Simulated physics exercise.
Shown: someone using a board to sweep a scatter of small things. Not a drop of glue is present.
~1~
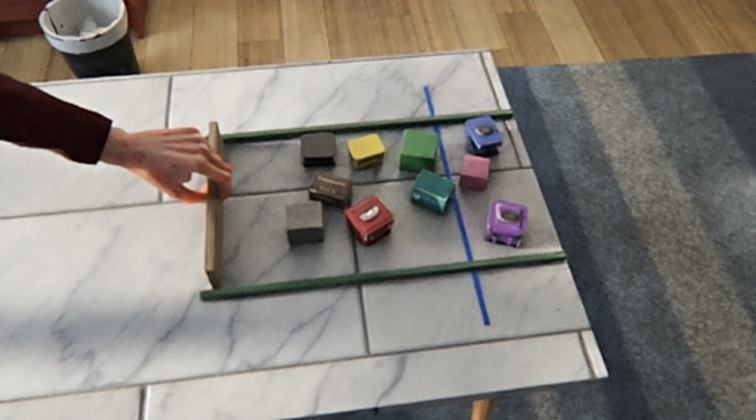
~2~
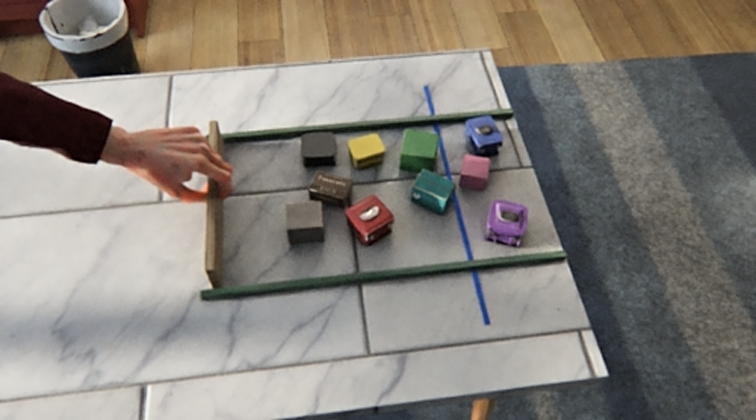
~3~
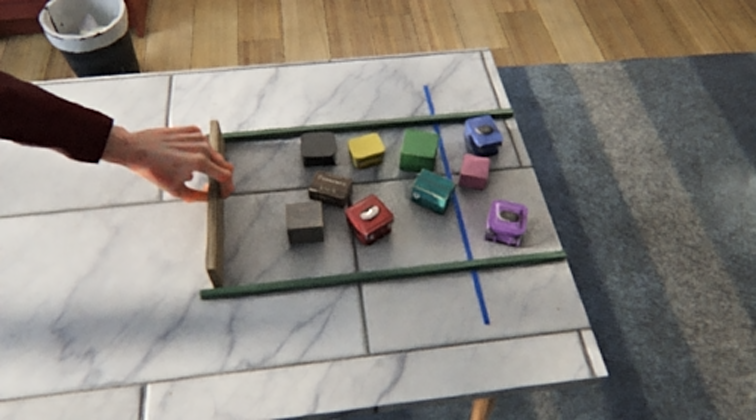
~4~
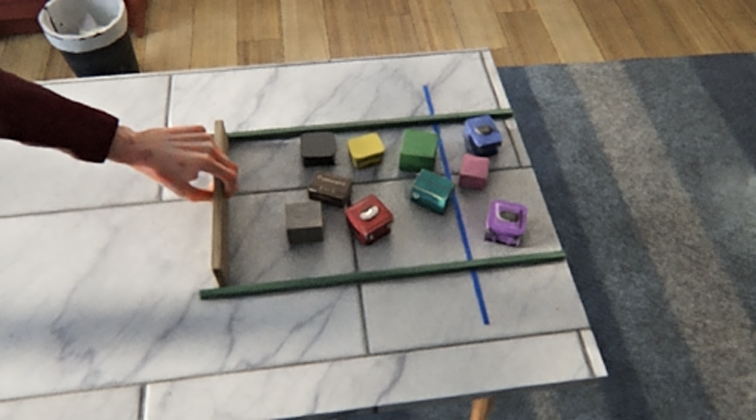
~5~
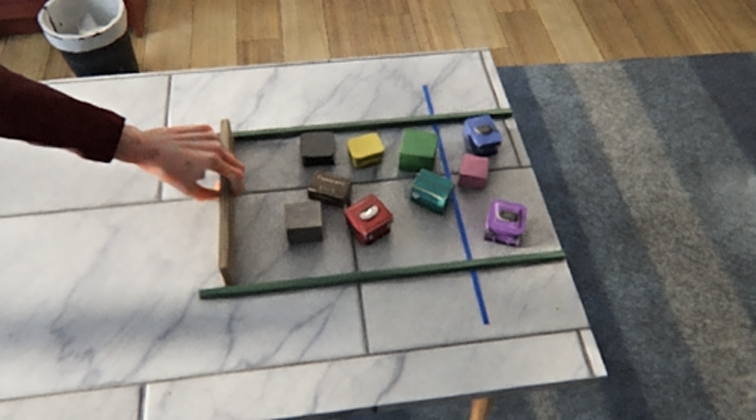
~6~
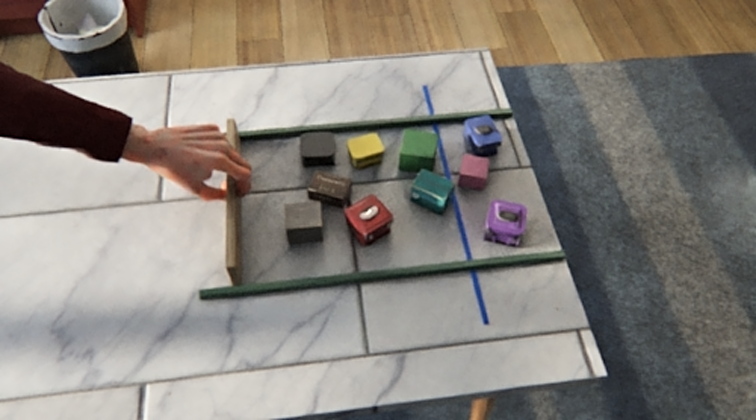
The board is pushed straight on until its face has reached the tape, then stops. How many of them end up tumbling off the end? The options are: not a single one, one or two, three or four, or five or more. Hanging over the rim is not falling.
My answer: Not a single one.
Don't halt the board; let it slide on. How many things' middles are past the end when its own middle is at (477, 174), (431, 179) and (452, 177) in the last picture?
It would be 3, 0 and 0.
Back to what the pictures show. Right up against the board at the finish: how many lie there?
3 in contact.
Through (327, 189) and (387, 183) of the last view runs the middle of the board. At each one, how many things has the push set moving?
First 5, then 9.
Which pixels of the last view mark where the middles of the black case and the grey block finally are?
First (455, 135), then (476, 205).
Early on, none off yet; blue case at rest near (482, 137); purple case at rest near (505, 223); pink block at rest near (473, 172).
A while later, none off yet; blue case moving near (489, 136); purple case at rest near (505, 223); pink block travelled about its own width near (492, 176).
Finally, the number that fall off is zero.
